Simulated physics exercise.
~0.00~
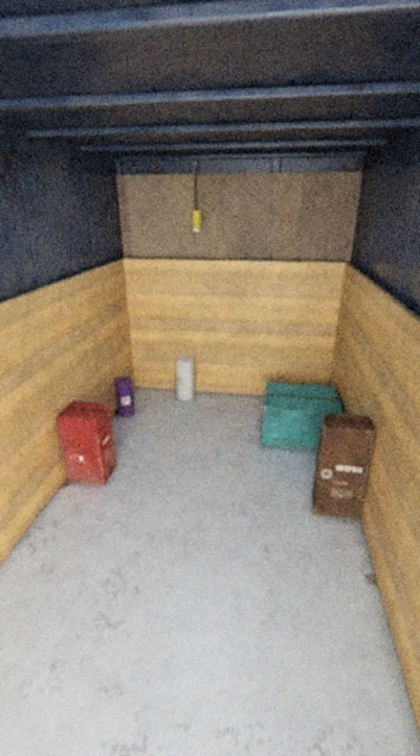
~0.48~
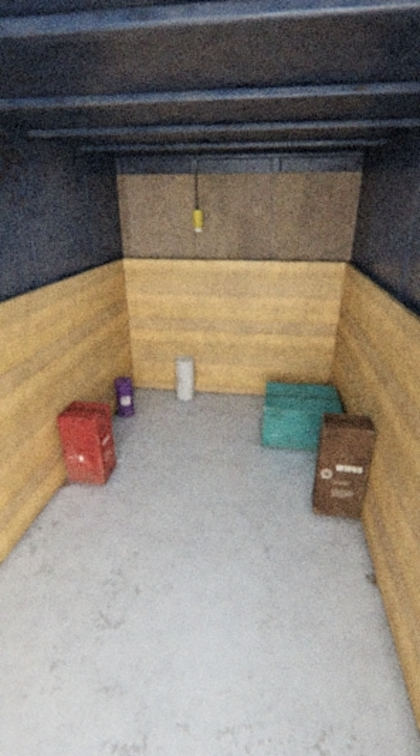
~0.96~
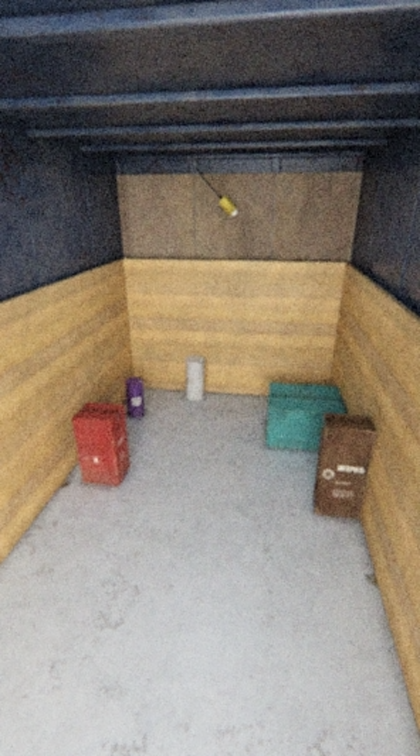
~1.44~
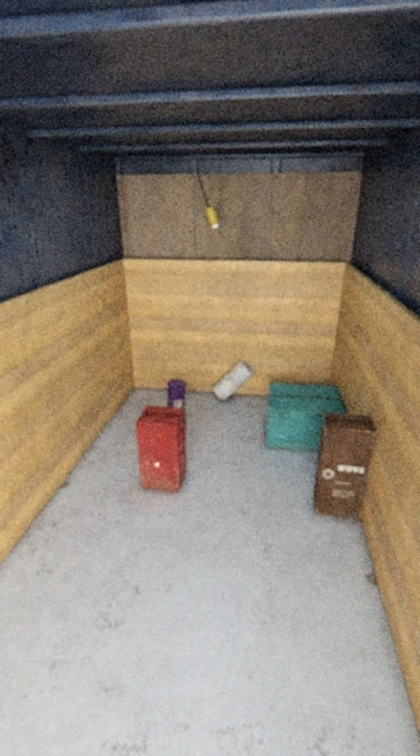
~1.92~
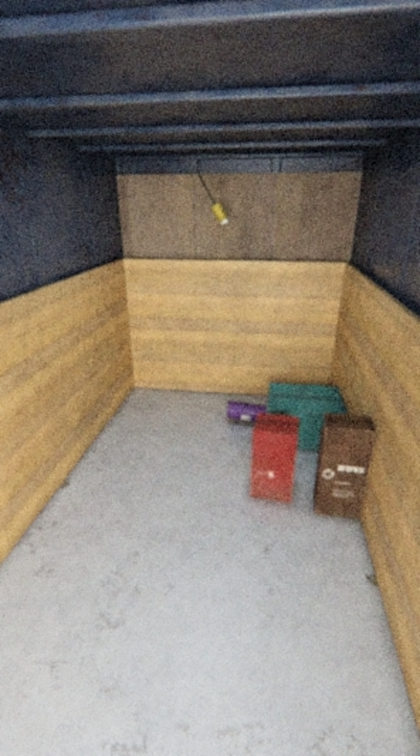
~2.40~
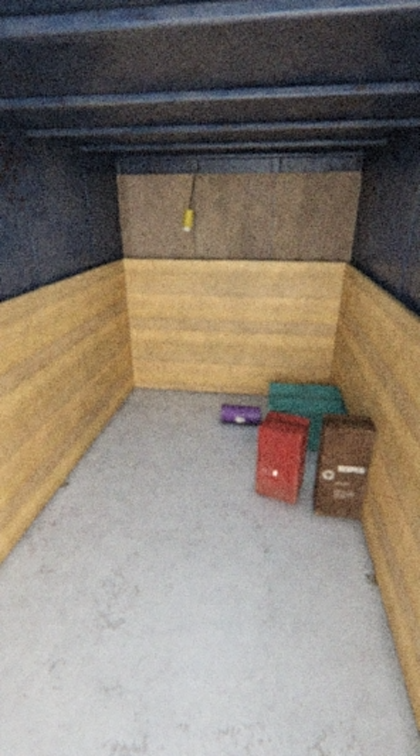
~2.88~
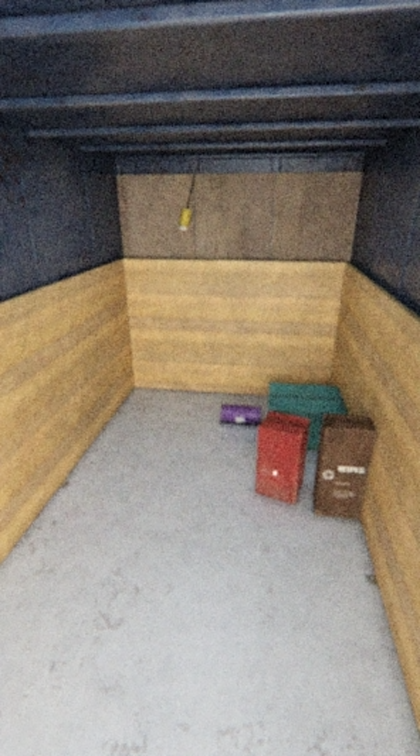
We see a load bay with a lamp swinging on its cord as a red box, a purple canister and a white canister slide right, the white one tilting and vanishing from view. The purple canister ends on its side, the red box upright near the still brown and turquoise boxes.
